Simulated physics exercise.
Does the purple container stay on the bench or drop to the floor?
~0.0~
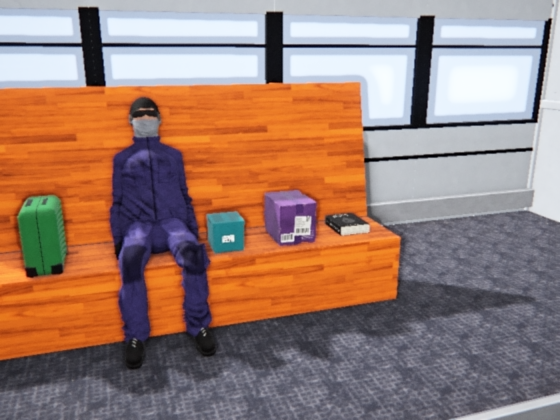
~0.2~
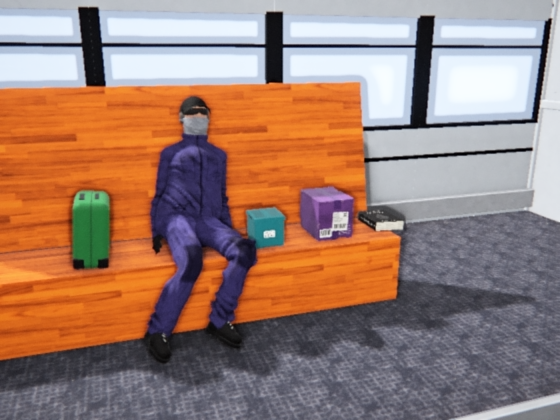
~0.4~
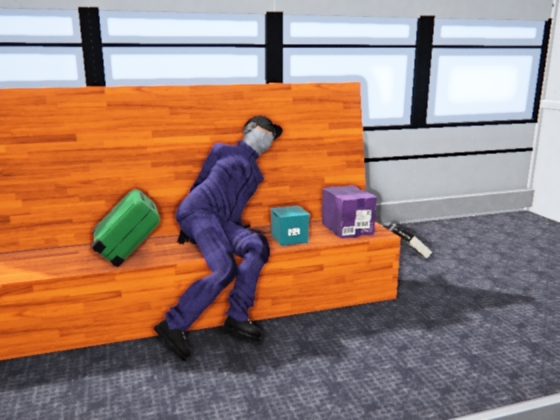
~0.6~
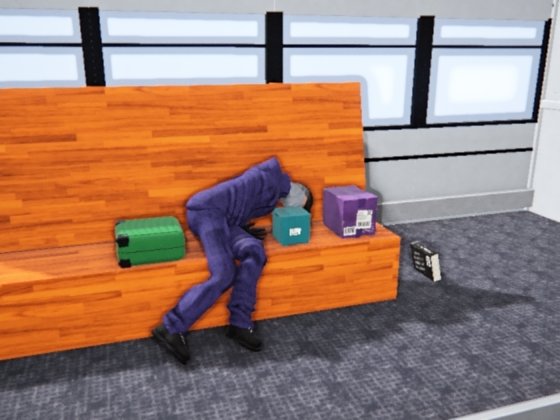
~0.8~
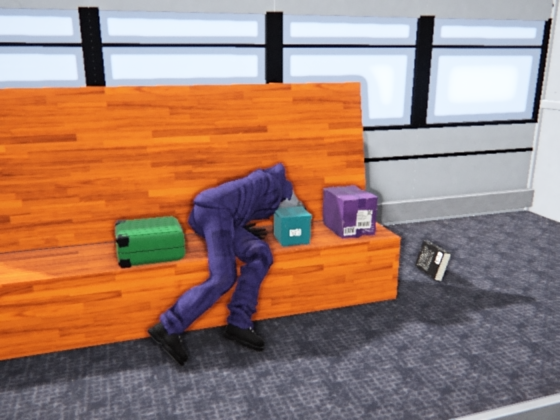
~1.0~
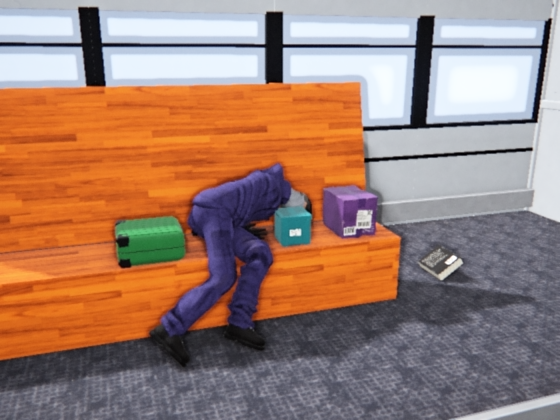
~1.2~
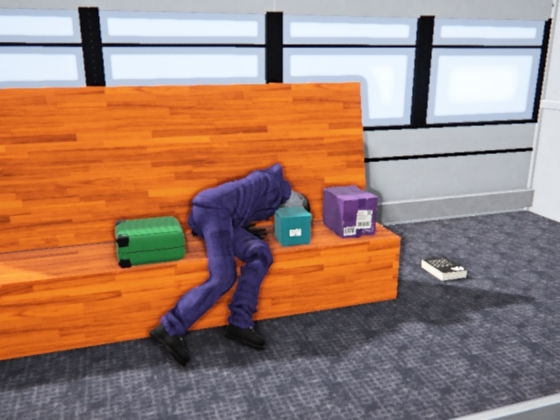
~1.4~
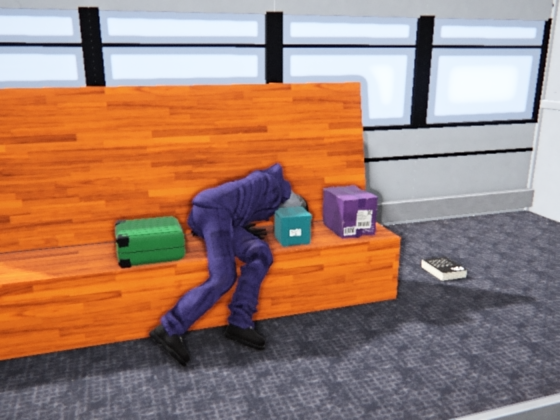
The purple container stays on the bench. It slides right and comes to rest upright near the end of the seat.
